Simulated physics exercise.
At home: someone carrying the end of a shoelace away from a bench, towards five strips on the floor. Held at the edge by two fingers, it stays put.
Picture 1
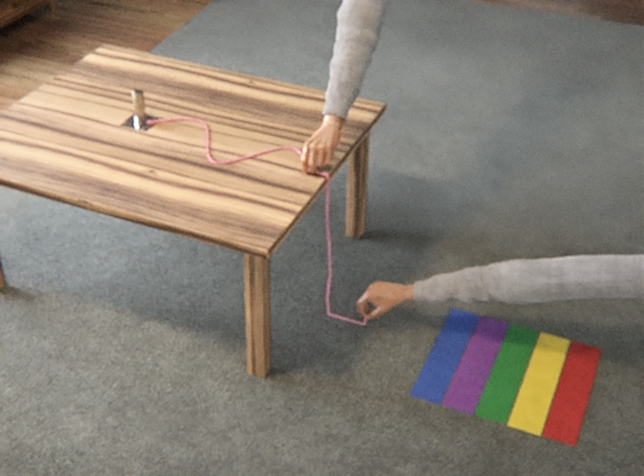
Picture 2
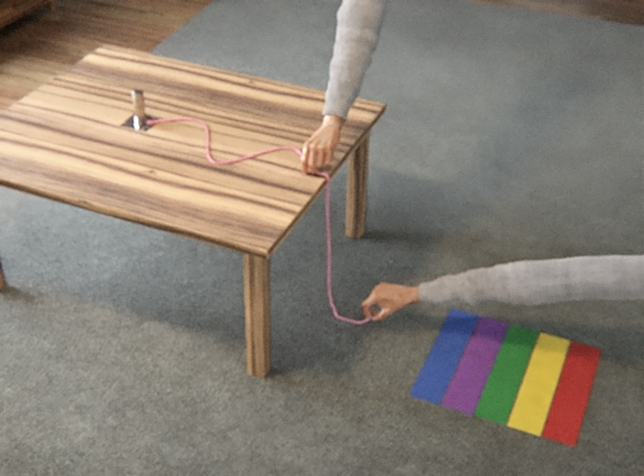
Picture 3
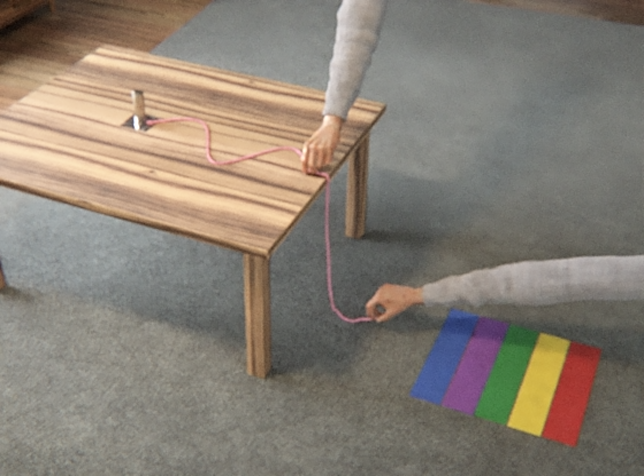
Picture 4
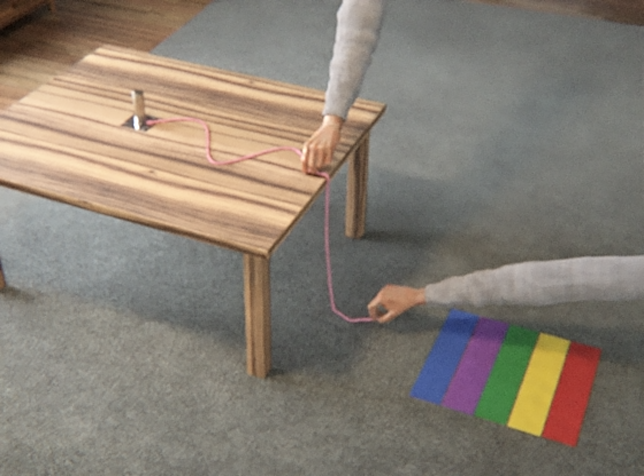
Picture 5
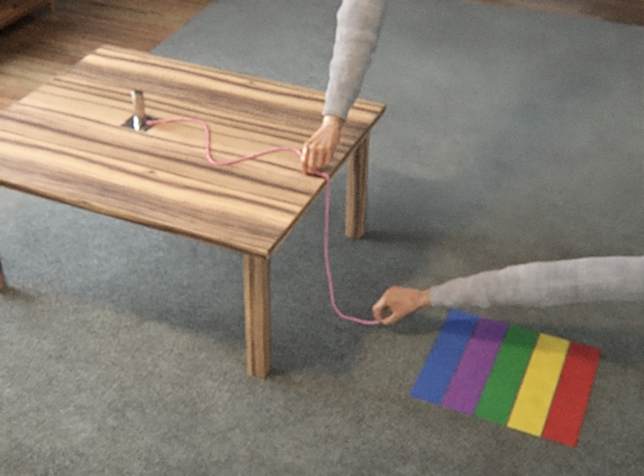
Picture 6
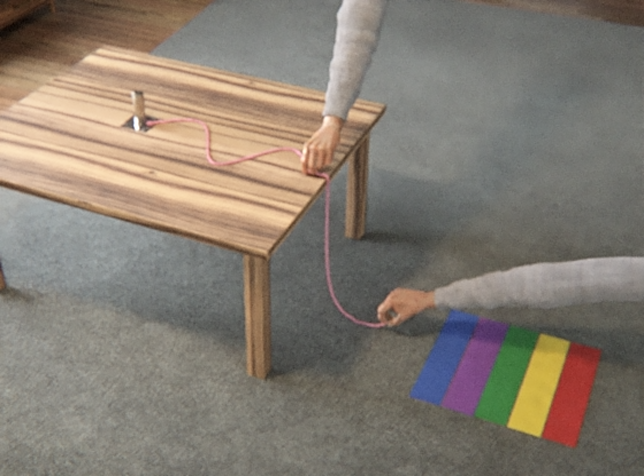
The clip opens on a striped wooden table with a pink cord winding across its top, pressed near the edge by one hand while another holds the hanging end beside five coloured strips on the floor. The lower hand moves slightly right, drawing the end a little nearer the blue strip.
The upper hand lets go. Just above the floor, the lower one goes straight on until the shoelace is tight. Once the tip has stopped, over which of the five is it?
Over the red strip.
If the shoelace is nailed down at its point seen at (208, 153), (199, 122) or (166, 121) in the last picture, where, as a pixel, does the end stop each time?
That would be (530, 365) for the first, (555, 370) for the second and (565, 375) for the third.
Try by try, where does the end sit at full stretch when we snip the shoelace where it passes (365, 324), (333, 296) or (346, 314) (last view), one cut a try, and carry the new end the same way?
Well, that gives around (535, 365) the first time, (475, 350) the next and (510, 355) the last.
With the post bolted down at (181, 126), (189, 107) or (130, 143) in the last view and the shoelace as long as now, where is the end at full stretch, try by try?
Try by try: (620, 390), (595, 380) and (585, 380).
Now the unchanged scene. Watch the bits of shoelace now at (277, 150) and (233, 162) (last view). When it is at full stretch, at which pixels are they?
Final positions are (330, 178) and (285, 163), in that order.
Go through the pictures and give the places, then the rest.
In the first frame, end (367, 315); blue (432, 383); purple (464, 392); green (497, 402); yellow (530, 412); red (564, 423).
In the second frame, end (372, 317); shoelace through (185, 119) (208, 151) (265, 152) (312, 172) (329, 233) (330, 295).
In the third frame, end (376, 318).
In the fourth frame, end (378, 319); shoelace through (185, 119) (208, 151) (265, 152) (312, 172) (327, 233) (331, 296).
In the fifth frame, end (383, 321).
In the sixth frame, end (388, 322); shoelace through (185, 120) (208, 151) (265, 153) (312, 173) (327, 233) (333, 297).
A little later, end near (500, 355); over green.
Next, end near (546, 368); over yellow.
When it is tight, end near (574, 376); over red. It gets as far as the red strip.
